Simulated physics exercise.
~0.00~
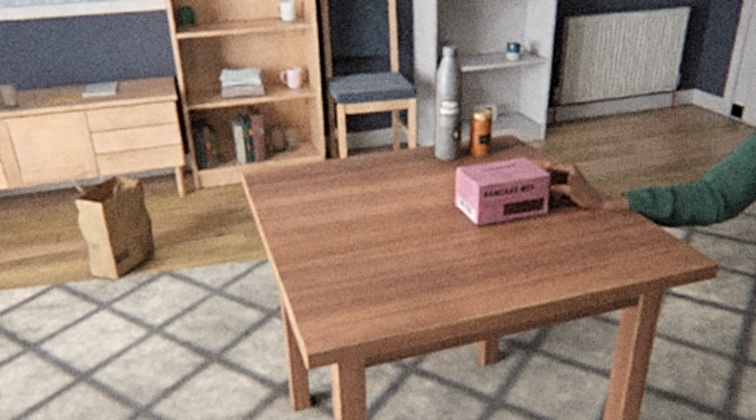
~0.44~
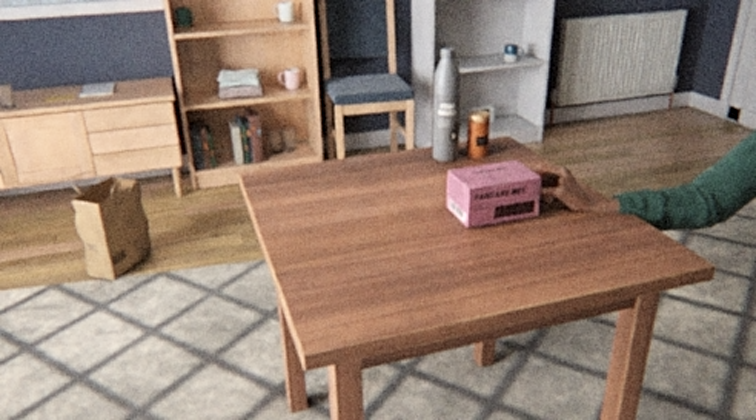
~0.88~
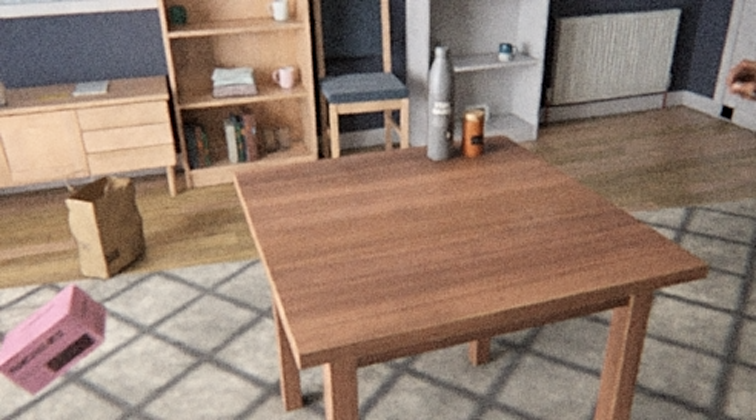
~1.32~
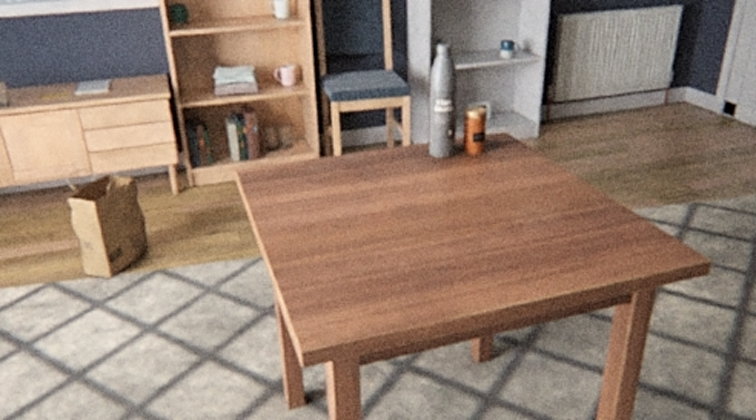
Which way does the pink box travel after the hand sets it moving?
The pink box travels to the left, crossing the table and going off its left side.
